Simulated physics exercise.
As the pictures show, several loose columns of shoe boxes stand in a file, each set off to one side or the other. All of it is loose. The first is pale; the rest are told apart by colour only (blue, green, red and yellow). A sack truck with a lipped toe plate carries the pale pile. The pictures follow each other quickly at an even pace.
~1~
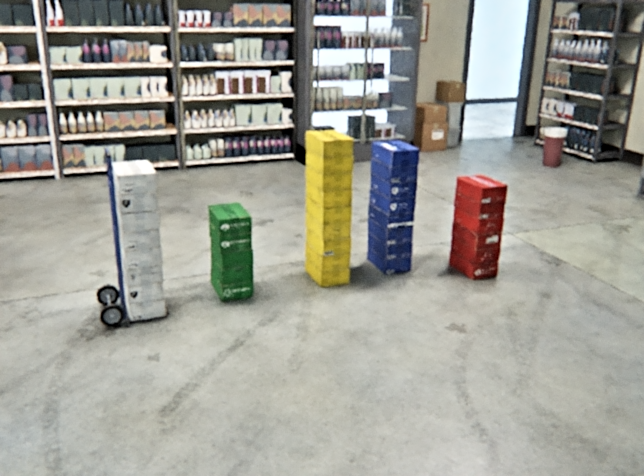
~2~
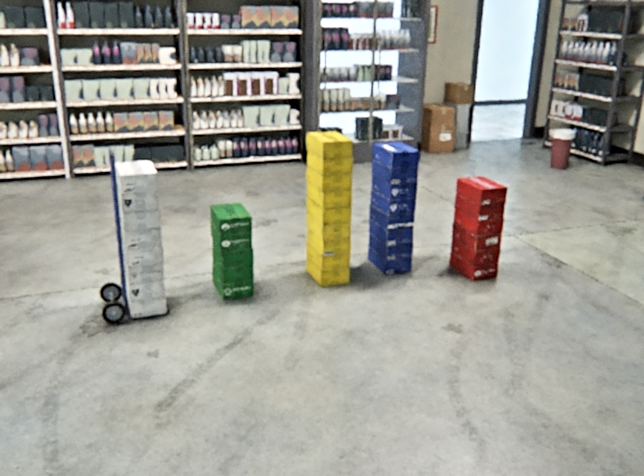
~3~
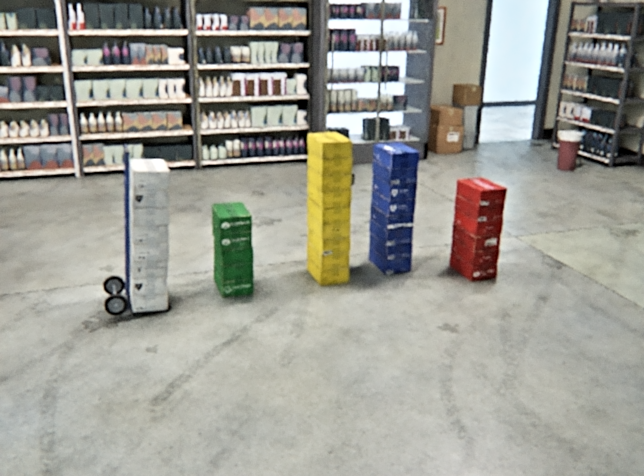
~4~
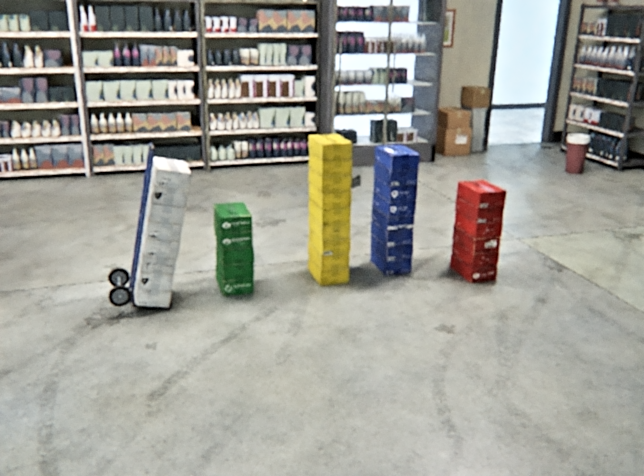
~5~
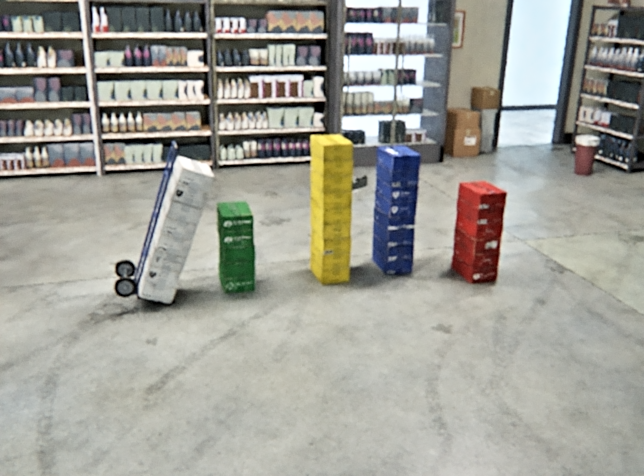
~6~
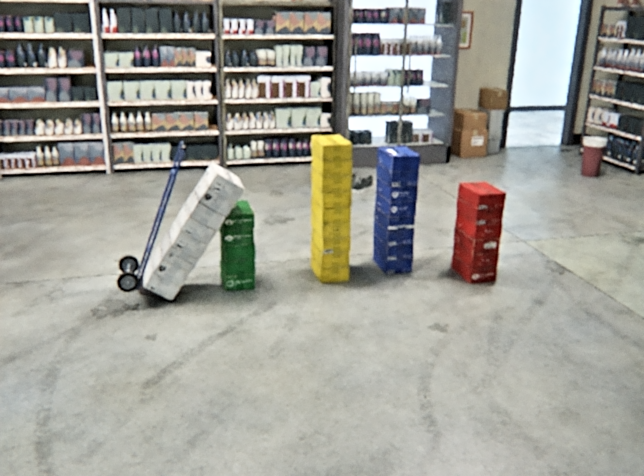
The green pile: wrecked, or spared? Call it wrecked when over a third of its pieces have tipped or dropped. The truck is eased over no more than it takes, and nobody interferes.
That pile comes down.
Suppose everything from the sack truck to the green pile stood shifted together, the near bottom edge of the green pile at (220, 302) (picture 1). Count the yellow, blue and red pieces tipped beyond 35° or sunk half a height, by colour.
Down at the end: Yellow 0, blue 0, red 0.
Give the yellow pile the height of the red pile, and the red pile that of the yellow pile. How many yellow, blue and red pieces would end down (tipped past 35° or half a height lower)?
The counts are yellow 0, blue 0, red 0.
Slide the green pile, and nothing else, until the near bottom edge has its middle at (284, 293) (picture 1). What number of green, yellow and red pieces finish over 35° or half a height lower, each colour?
By colour: Green 0, yellow 0, red 0.
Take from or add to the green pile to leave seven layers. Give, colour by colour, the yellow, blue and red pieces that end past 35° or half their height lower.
Pile by pile, yellow 9, blue 8, red 5.
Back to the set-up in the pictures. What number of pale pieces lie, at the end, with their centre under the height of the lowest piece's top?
It comes to 5.
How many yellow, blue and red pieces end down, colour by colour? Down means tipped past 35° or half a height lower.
Yellow 0, blue 0, red 0.
Shortly afterwards, 8 of the pale pile down; none of the 5 green boxes down (0 of 28 in all colours); top green box half its height from its place.
Next, 8 of the pale pile down; none of the 5 green boxes down (0 of 28 in all colours); top green box tilted barely.
Some moments later, 7 of the pale pile down; 4 of the 5 green boxes down (4 of 28 in all colours); top green box tilted well over, about its own height lower.
Afterwards, 7 of the pale pile down; 4 of the 5 green boxes down (4 of 28 in all colours); top green box tilted steeply, some two heights lower; top yellow box a little from its place.
In the end, 7 of the pale pile down; 4 of the 5 green boxes down (4 of 28 in all colours); top green box tilted steeply, some two heights lower; top yellow box a little from its place. From the last view, middles, top green box near (300, 233), top yellow box near (333, 147).
